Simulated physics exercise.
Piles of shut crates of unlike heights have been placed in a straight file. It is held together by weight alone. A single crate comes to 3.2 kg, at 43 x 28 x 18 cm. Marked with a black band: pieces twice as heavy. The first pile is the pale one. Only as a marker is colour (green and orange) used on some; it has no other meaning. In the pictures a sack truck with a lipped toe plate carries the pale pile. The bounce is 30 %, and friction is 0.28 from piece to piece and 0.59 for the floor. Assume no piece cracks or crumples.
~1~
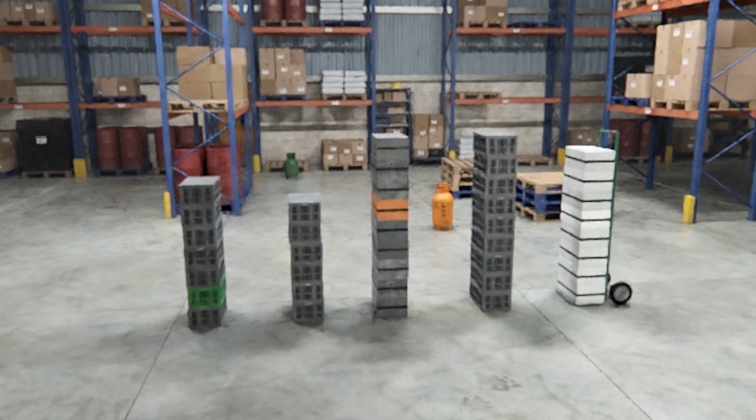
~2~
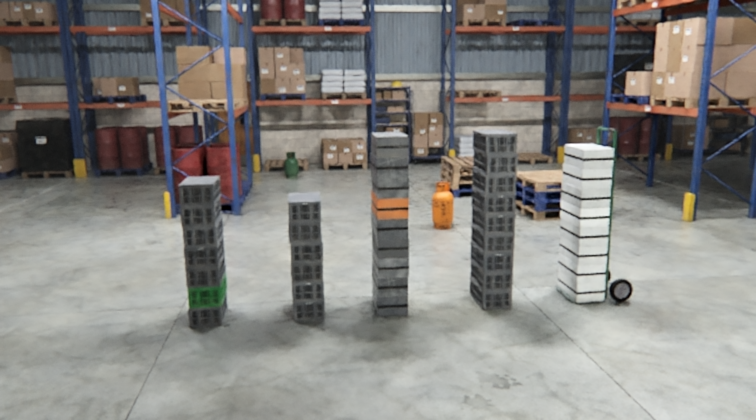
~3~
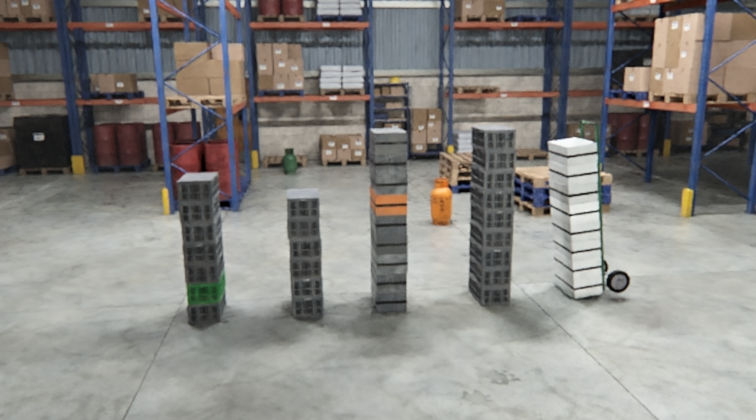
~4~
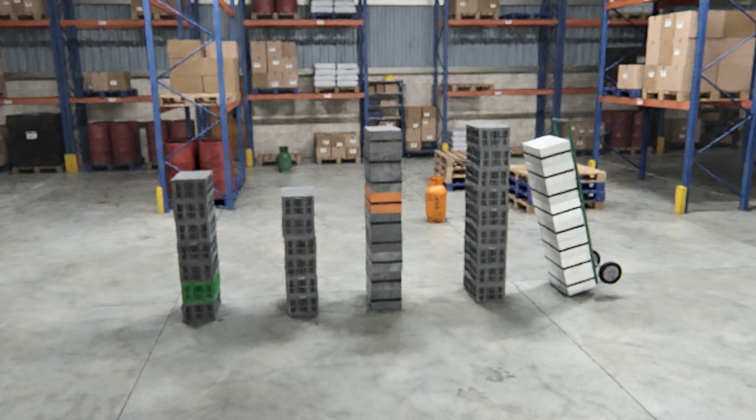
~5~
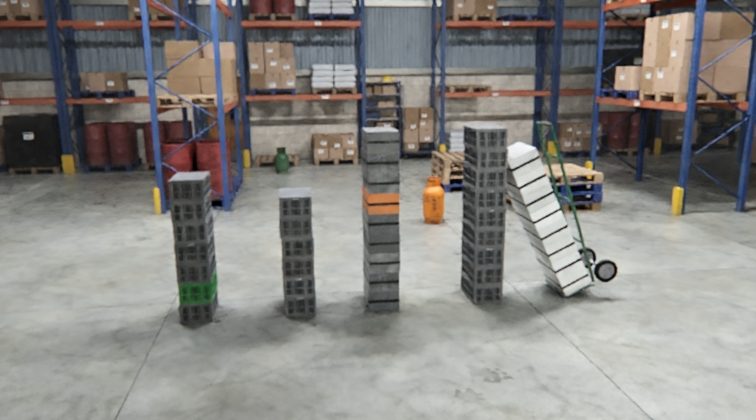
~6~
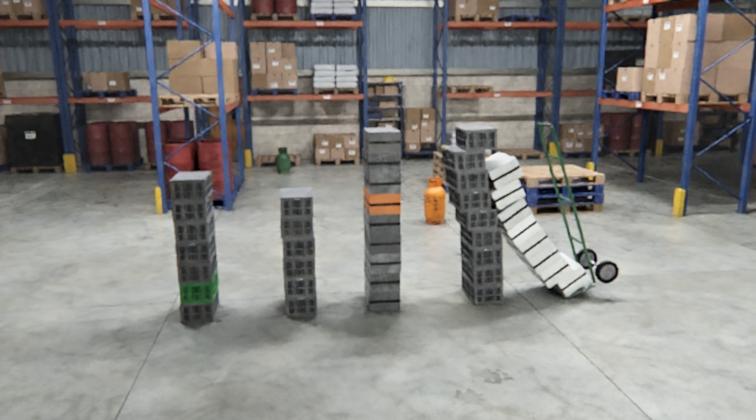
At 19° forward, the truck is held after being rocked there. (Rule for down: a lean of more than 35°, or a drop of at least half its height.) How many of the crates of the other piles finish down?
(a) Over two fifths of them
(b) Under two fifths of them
Answer: A.
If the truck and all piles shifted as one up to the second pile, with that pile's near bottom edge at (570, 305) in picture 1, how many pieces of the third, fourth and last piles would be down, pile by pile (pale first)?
Count of fallen pieces - third: 0; fourth: 0; last: 0.
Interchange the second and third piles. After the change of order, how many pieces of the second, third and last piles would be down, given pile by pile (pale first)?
Second 8, third 8, last 6.
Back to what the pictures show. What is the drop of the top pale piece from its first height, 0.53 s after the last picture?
About 70 cm.
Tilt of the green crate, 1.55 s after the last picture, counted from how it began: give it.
Some 10°.
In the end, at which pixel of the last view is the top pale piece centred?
Somewhere about (427, 251).
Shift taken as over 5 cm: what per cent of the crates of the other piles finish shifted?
Shifted fraction is 85 per cent.
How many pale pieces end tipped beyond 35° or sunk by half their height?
Tally of pale pieces: 7.
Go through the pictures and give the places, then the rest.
In the first picture (we follow the side turned to the camera), truck frame (615, 168) 0° forward; green crate (204, 298); orange crate (393, 210); no other piece has moved.
The second picture shows truck frame (613, 166) 1° forward; orange crate (393, 209).
The third picture shows truck frame (598, 159) 7° forward, top of the pale pile leaning 7°; orange crate (392, 205); no other piece has moved.
The fourth picture shows truck frame (574, 156) 14° forward, top of the pale pile leaning 15°; orange crate (386, 203); no other piece has moved.
The fifth picture shows truck frame (560, 158) 19° forward, top of the pale pile leaning 25°; orange crate (384, 204); no other piece has moved.
The sixth picture shows truck frame (561, 159) 19° forward, top of the pale pile leaning 27°; orange crate (385, 205); green crate (196, 293); 7 stirred so far.
Then, 0.53 s on from the sixth picture, 7 of the pale pile down; 8 of the 31 other crates down; orange crate displaced 14 cm.
Then, 1.55 s on from the sixth picture, 7 of the pale pile down; 21 of the 31 other crates down; orange crate tipped 64°, 57 cm lower; green crate tipped 9°.
Finally, 7 of the pale pile down; 27 of the 31 other crates down; orange crate tipped 63°, 57 cm lower; green crate tipped 18°, 14 cm lower. That is 87 per cent. Seen by the last camera, middles, orange crate near (276, 267), green crate near (143, 302).
